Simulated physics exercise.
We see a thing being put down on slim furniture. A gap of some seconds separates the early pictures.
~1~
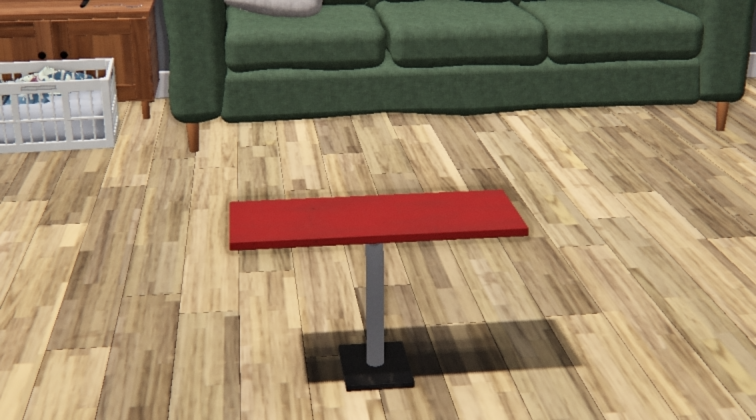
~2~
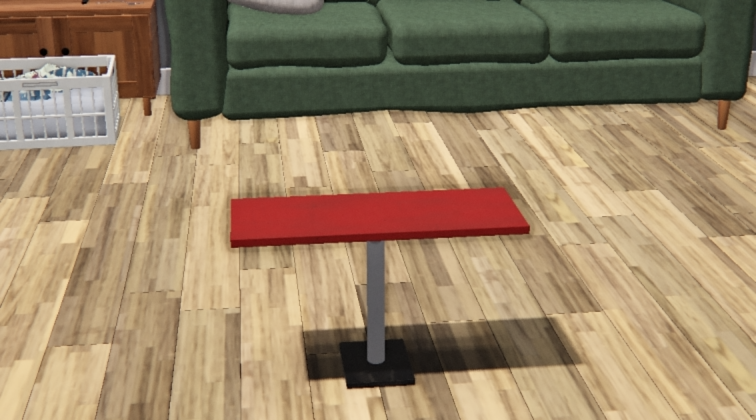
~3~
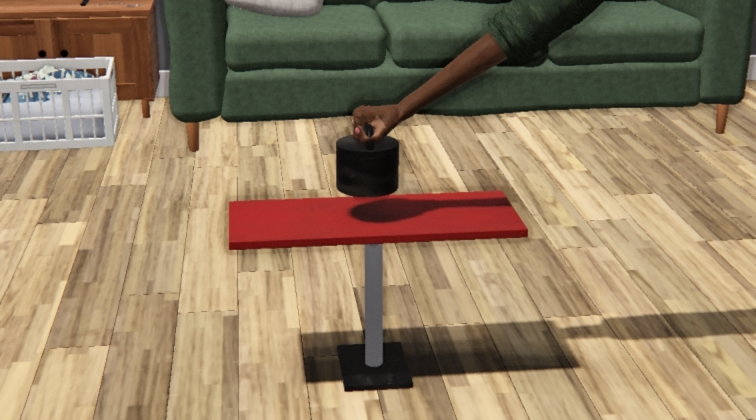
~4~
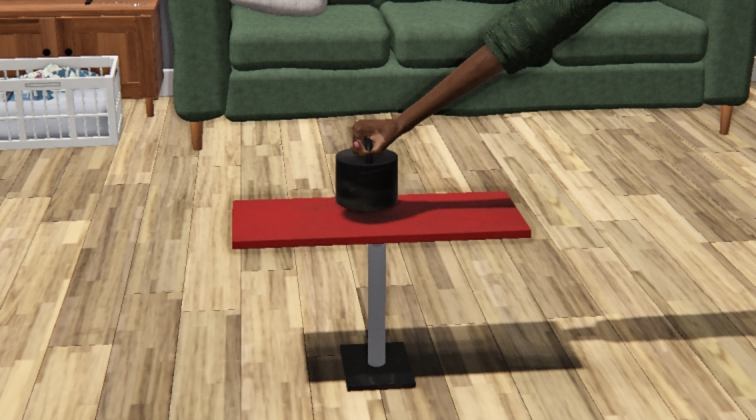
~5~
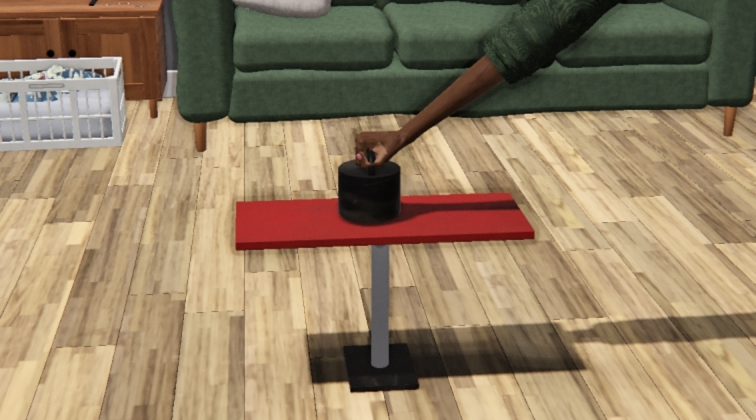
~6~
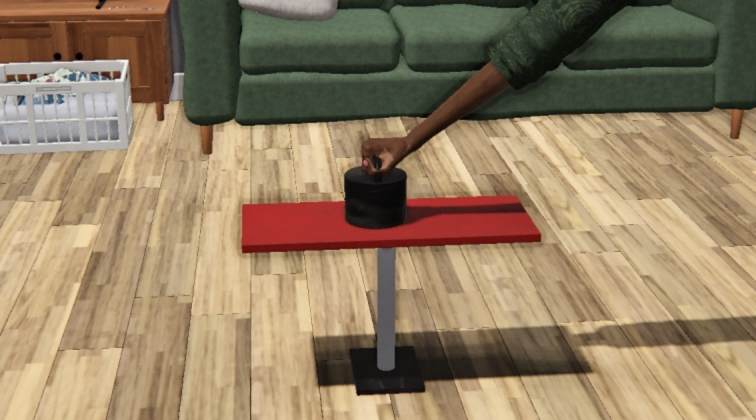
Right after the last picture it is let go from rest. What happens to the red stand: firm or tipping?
Outcome: The red stand keeps steady.
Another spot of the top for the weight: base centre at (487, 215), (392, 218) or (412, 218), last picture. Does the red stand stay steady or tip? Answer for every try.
Try by try, it tilts up; does not tip; keeps steady.
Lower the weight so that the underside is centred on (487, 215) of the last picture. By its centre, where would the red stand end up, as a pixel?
It comes to rest close to (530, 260).
Then, 0.30 s on from there, red stand at rest near (386, 223).
In the end, the red stand holds firm, near (386, 223).
